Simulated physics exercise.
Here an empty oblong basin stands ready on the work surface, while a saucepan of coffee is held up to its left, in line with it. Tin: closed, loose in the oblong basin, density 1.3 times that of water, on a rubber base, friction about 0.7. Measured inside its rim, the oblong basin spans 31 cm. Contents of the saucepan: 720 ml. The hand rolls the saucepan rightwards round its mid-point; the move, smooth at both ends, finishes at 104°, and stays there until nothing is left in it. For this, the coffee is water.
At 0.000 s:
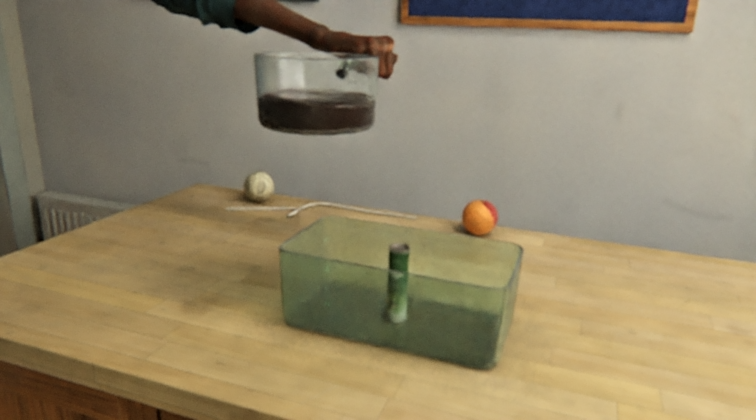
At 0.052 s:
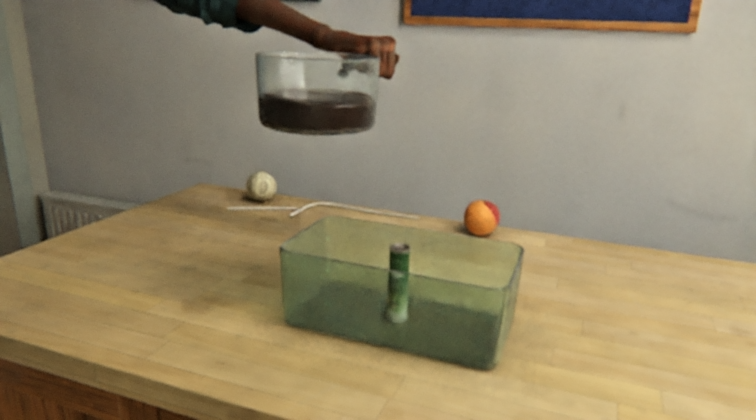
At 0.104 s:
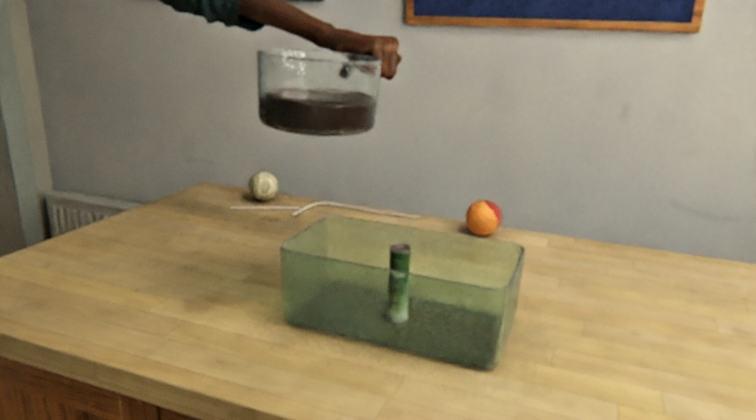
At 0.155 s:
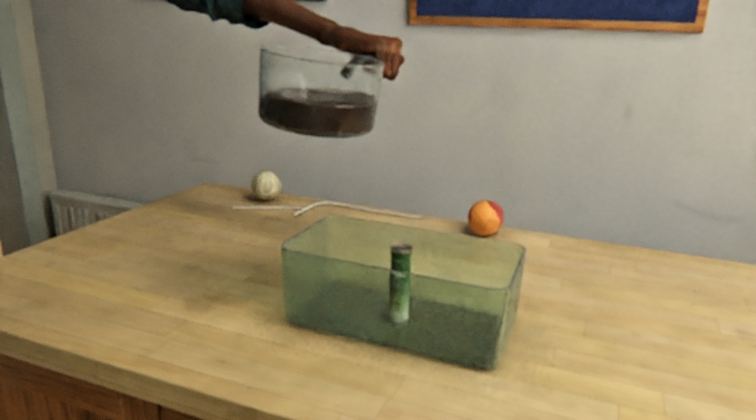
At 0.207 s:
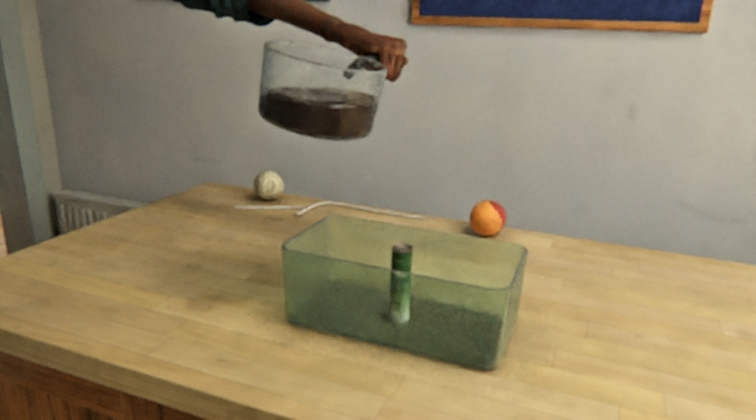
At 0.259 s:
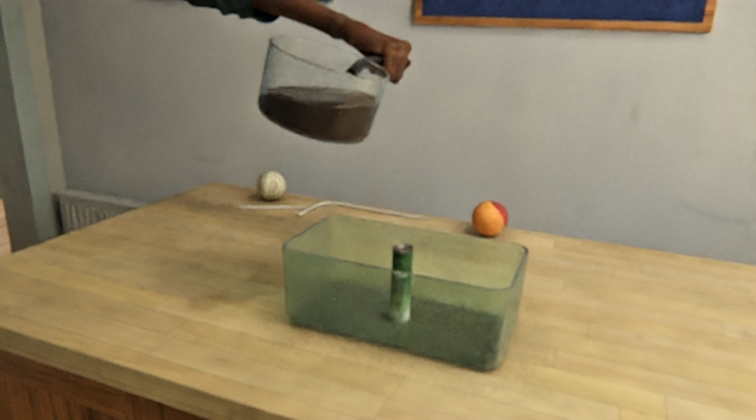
A wooden work surface stands before a grey wall with a blue framed board, seen from slightly above. A green, see-through oblong basin holds an upright green tin, with an orange-and-red ball and a pale ball behind, beside a thin white cord. A hand at upper centre holds a clear saucepan of dark liquid and slowly tilts it rightwards, while the view drifts very slightly.
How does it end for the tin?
The tin goes down.
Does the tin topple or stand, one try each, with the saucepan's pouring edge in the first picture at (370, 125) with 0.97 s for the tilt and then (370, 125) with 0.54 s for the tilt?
Run one: It does not tip. Run two: It tumbles.
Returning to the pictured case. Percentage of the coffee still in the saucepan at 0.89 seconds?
Close to 20 percent of the whole amount.
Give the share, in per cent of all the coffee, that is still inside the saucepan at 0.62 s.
Roughly 70 %.
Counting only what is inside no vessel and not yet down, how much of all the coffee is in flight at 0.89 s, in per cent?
It comes to some 22 percent of the total.
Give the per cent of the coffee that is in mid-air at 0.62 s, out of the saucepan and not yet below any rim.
About 30 per cent.
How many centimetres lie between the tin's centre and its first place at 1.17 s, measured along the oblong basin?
Around 1 cm.
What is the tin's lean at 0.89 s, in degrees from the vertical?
It sits at roughly 0°.
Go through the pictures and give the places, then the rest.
In the first frame, tilt 0°; pouring edge (373, 60); surface from (270, 91) to (371, 99); the oblong basin's rim runs from (302, 232) to (516, 267); the tin's top is at (399, 251).
In the second frame, tilt 1°; pouring edge (374, 61); surface from (271, 91) to (372, 99).
In the third frame, tilt 3°; pouring edge (376, 63); surface from (272, 91) to (373, 99).
In the fourth frame, tilt 6°; pouring edge (379, 67); surface from (273, 90) to (374, 99).
In the fifth frame, tilt 11°; pouring edge (381, 73); surface from (273, 89) to (375, 100).
In the sixth frame, tilt 17°; pouring edge (383, 81); surface from (273, 88) to (375, 100).
Then, 0.62 s in, the tilt is 74° and 71 per cent is still to pour; the tin stands where it began.
Then, 0.89 s in, the tilt is 102° and 20 per cent is still to pour; the tin stands where it began.
Then, 1.17 s in, the tilt is 104° and 2 per cent is still to pour; the tin leans 11°.
Then, 1.47 s in, the tilt is 104° and 0 per cent is still to pour; the tin lies on its side.
Finally, the tin lies on its side.
